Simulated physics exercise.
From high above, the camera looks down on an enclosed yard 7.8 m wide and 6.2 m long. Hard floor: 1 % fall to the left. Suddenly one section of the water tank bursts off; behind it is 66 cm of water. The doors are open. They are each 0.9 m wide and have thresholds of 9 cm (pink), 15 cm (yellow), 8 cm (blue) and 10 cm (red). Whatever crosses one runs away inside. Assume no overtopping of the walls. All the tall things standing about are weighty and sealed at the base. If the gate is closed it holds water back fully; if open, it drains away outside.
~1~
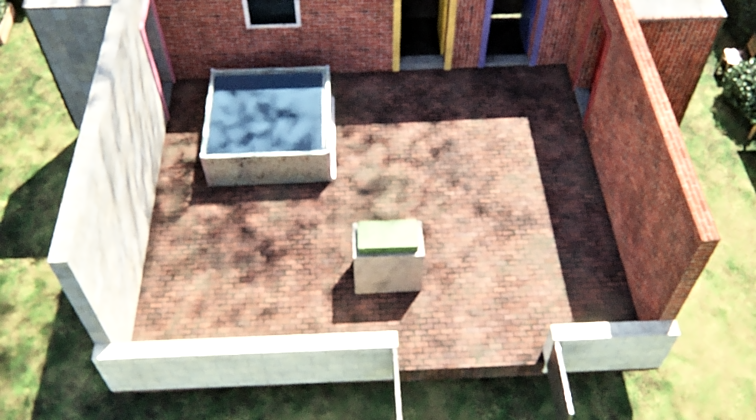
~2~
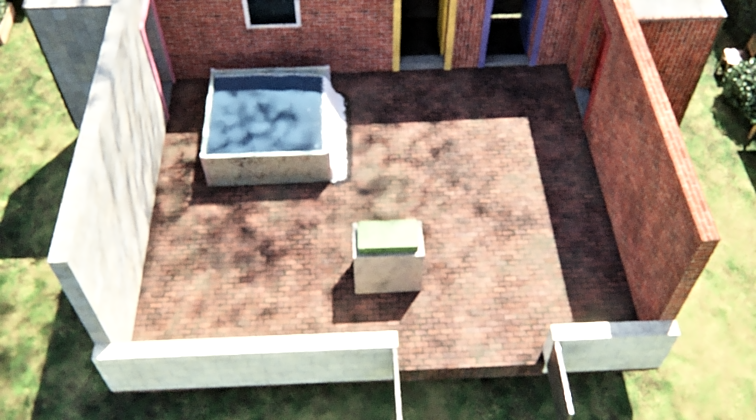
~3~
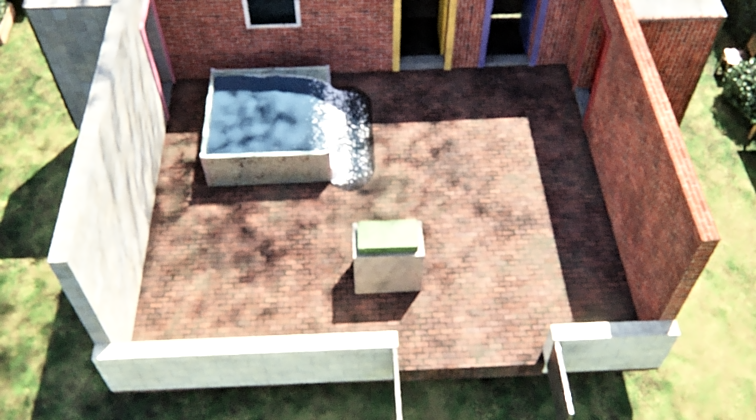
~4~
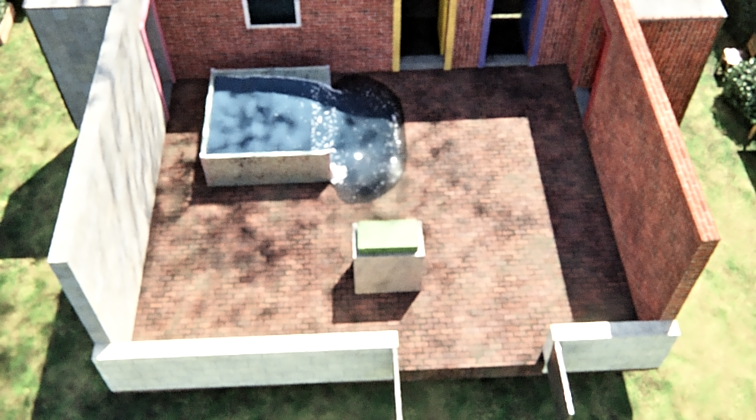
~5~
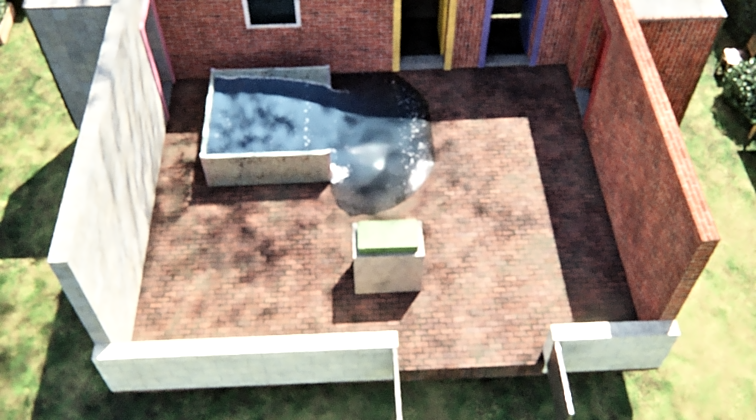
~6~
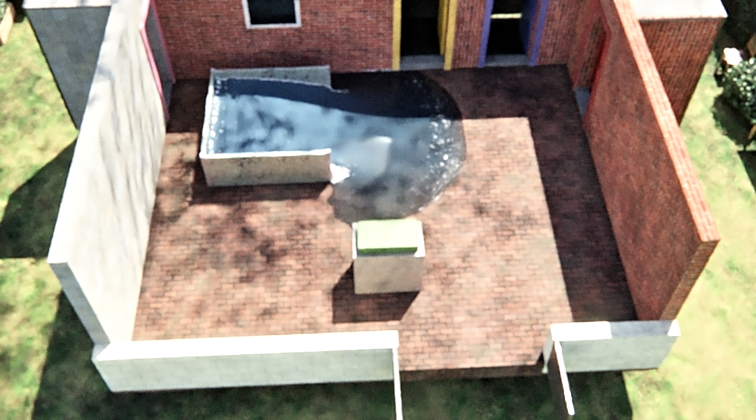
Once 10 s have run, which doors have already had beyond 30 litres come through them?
At the end, the pink door holds the inflow within the limit. The yellow door holds the inflow within the limit. The blue door lets the inflow top the limit. The red door lets the inflow top the limit.
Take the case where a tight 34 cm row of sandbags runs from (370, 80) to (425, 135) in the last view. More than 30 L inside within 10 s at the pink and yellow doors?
Well, the pink one ends up more than allowed and the yellow one ends up within bounds.
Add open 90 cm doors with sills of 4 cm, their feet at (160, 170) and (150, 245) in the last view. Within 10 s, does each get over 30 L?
Less, less.
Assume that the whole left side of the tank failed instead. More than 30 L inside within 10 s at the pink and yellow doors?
So pink ends up past the limit and yellow ends up short of it.
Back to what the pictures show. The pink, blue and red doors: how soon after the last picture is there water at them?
Pink: 6.0 s; blue: 0.6 s; red: 0.6 s.
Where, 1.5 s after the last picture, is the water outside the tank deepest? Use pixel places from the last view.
Position: About (559, 68).
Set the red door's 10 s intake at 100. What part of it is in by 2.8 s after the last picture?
I'd say close to 75 percent.
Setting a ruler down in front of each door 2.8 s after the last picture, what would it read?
Depths in cm: Pink 0, yellow 12, blue 15, red 26.
Then, 0.7 s after the last picture water covers 35 % of the floor and is deepest (26 cm) near (341, 152); pink door not reached, yellow door 15 cm at the sill, 0 L in, blue door 5 cm at the sill, 0 L in, red door 8 cm at the sill, 0 L in.
Then, 1.5 s after the last picture water covers 45 % of the floor and is deepest (38 cm) near (559, 68); pink door not reached, yellow door 17 cm at the sill, 0 L in, blue door 12 cm at the sill, 0 L in, red door 26 cm at the sill, 47 L in.
Then, 2.8 s after the last picture water covers 55 % of the floor and is deepest (32 cm) near (634, 344); pink door not reached, yellow door 12 cm at the sill, 2 L in, blue door 15 cm at the sill, 13 L in, red door 26 cm at the sill, 176 L in.
Then, 5.3 s after the last picture water covers 65 % of the floor and is deepest (15 cm) near (574, 347); pink door not reached, yellow door 9 cm at the sill, 2 L in, blue door 11 cm at the sill, 69 L in, red door 9 cm at the sill, 242 L in.
Then, 9.3 s after the last picture water covers 90 % of the floor and is deepest (9 cm) near (128, 368); pink door 5 cm at the sill, 0 L in, yellow door 4 cm at the sill, 2 L in, blue door 3 cm at the sill, 74 L in, red door 2 cm at the sill, 243 L in.
